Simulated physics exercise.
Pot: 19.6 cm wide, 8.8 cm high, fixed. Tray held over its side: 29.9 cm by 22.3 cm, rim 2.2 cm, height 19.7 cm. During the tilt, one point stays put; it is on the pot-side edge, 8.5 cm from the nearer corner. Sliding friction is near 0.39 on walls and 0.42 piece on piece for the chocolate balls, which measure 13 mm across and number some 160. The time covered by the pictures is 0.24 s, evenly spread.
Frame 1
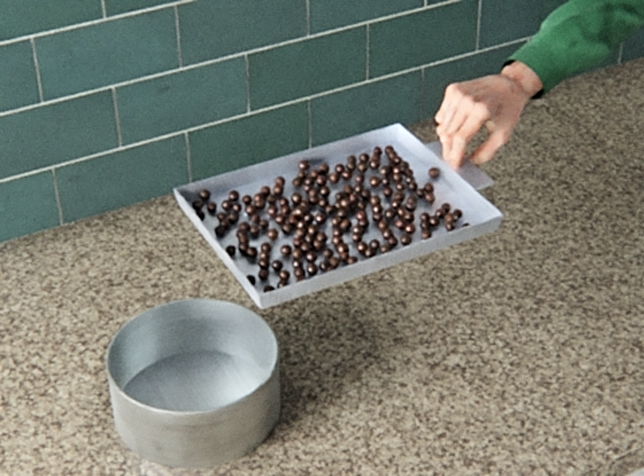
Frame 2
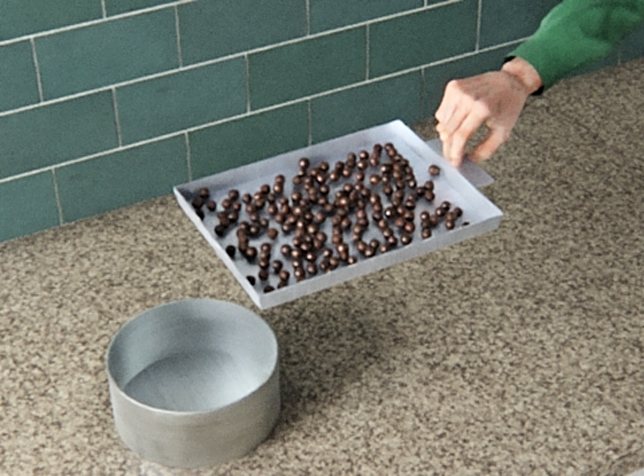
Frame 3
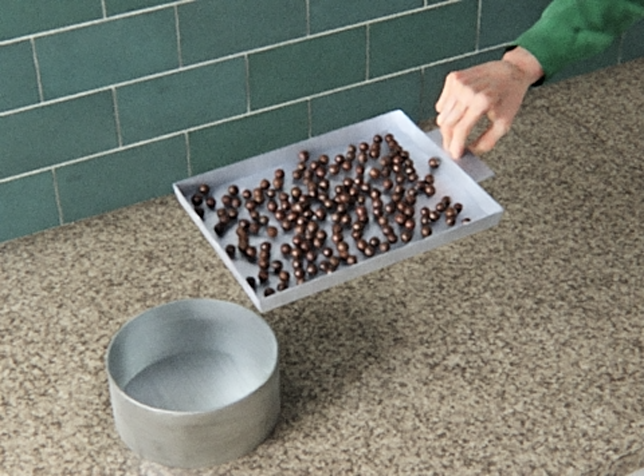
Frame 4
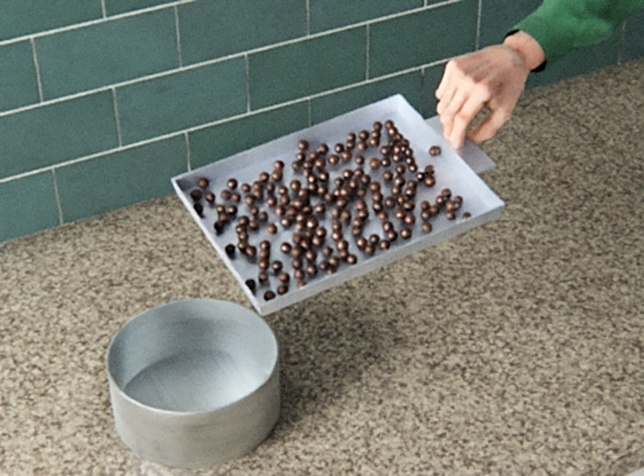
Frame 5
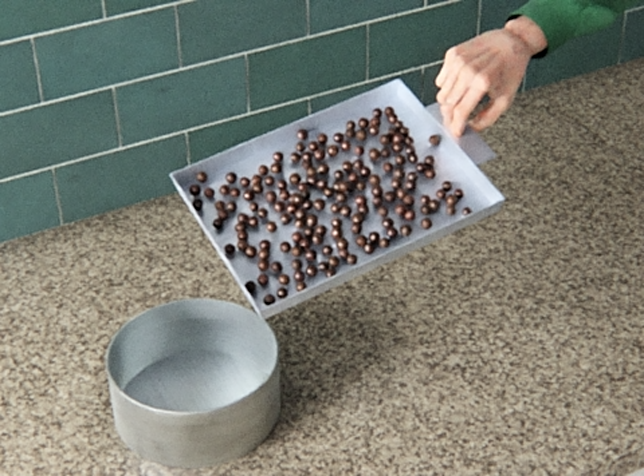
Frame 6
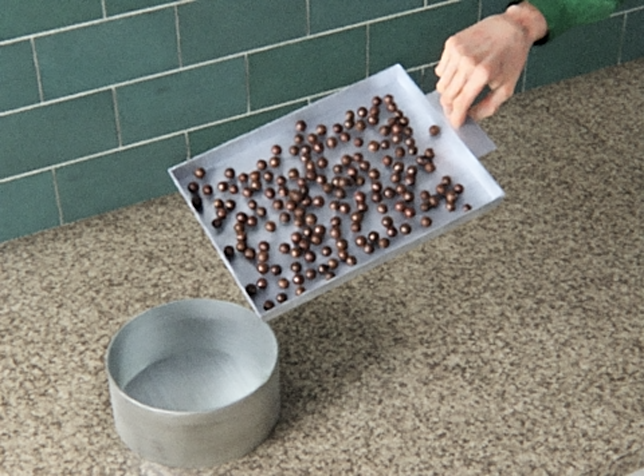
A hand in a green sleeve raising one side of a metal tray of small dark brown balls, slanting it toward a round pot.
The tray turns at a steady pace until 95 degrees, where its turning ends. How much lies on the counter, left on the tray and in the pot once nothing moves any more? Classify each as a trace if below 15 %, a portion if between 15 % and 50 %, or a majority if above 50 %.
Counter: A majority. Tray: A trace. Pot: A portion.
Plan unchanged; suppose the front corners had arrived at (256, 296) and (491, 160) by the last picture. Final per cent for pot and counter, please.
You'd end with pot at 75 and counter at 25.
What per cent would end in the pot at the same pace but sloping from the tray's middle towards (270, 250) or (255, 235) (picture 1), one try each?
The share comes to roughly 75 in a hundred, then roughly 60 in a hundred.
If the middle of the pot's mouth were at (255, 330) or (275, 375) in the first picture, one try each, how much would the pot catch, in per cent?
Estimates: 40 % and 95 %, in that order.
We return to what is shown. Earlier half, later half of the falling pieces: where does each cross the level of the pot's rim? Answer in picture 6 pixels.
First half close to (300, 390), second half close to (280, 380).
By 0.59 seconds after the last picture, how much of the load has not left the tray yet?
Roughly 95 per cent.
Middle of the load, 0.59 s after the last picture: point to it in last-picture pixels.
Estimated centre of load: Around (299, 252).
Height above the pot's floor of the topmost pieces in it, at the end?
About 1.5 centimetres.
Then, 0.35 s after the last picture, tilt 56 degrees; the tray holds 100 %, the pot 0 %.
Then, 0.59 s after the last picture, tilt 81 degrees; the tray holds 95 %, the pot 0 %.
Then, 0.93 s after the last picture, tilt 95 degrees; the tray holds 15 %, the pot 15 %.
In the end, counter 75 %, tray 0 %, pot 25 %.
